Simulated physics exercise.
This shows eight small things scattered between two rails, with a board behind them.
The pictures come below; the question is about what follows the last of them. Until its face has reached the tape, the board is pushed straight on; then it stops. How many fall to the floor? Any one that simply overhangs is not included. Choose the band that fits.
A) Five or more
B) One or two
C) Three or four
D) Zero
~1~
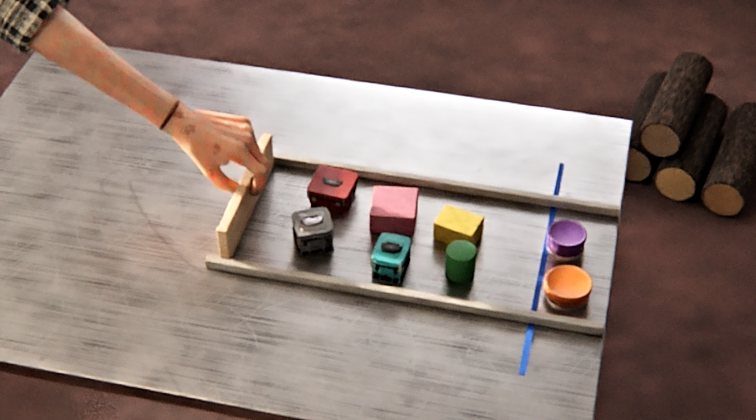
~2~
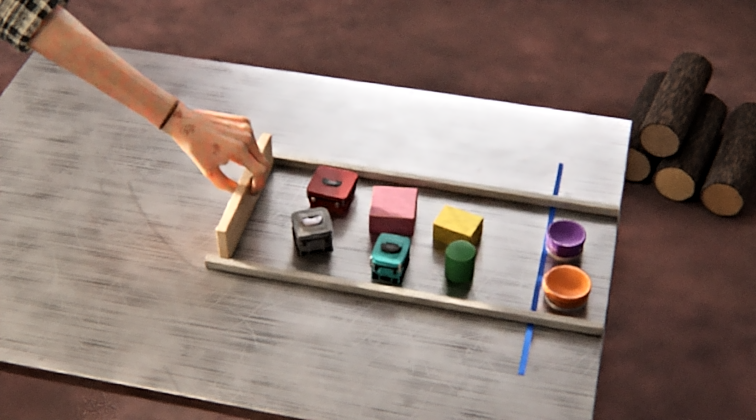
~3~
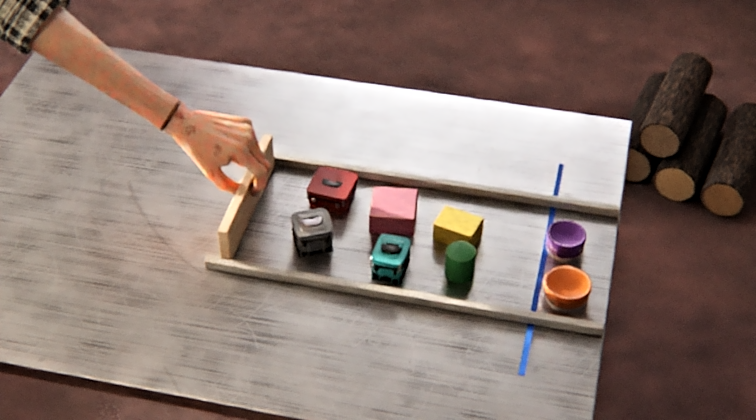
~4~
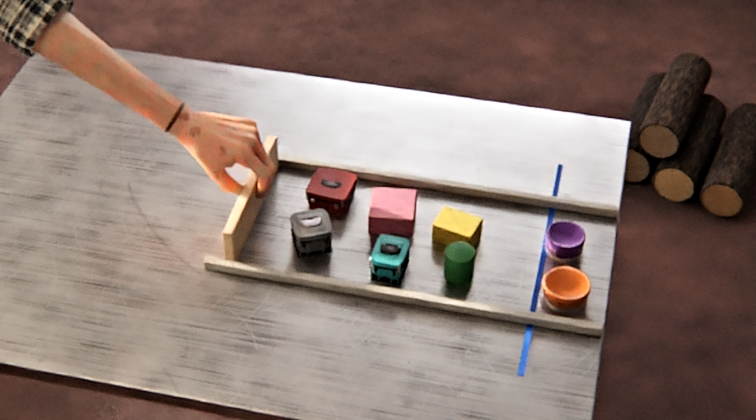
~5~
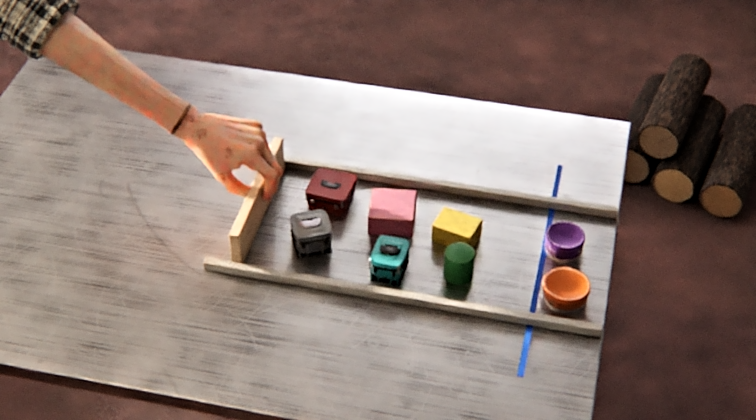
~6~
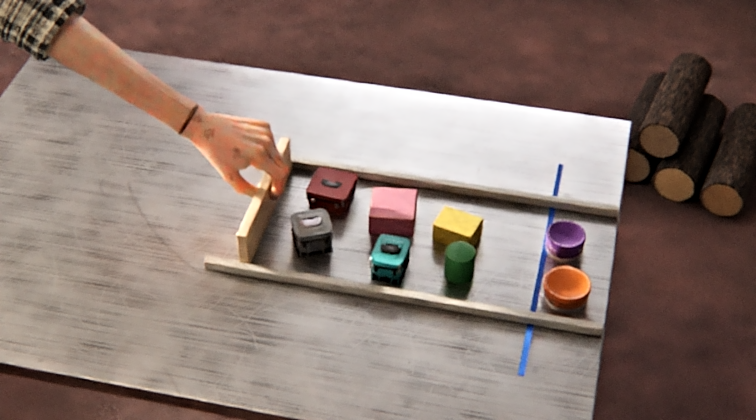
Option C: Three or four.
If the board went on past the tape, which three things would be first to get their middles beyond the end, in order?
The orange pot, the green lid, the yellow block.
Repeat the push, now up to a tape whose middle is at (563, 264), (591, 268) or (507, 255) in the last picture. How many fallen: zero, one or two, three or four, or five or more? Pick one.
Results per position - five or more / 5 or more / 1 or 2.
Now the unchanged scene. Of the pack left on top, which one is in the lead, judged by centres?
That is the purple tin.
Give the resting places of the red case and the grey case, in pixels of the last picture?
In the last picture, roughly (572, 217) and (557, 282).
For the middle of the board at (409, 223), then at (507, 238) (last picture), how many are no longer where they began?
I make it 6 at the first spot and 8 at the other.
Soon after, none off yet; orange pot at rest near (567, 289); purple tin at rest near (565, 241); green lid at rest near (460, 263).
Then, none off yet; orange pot moved a little near (576, 296); purple tin at rest near (570, 241); green lid moved well along near (528, 274).
At rest, the number that fall off is three or four; fallen, yellow block, green lid and orange pot.
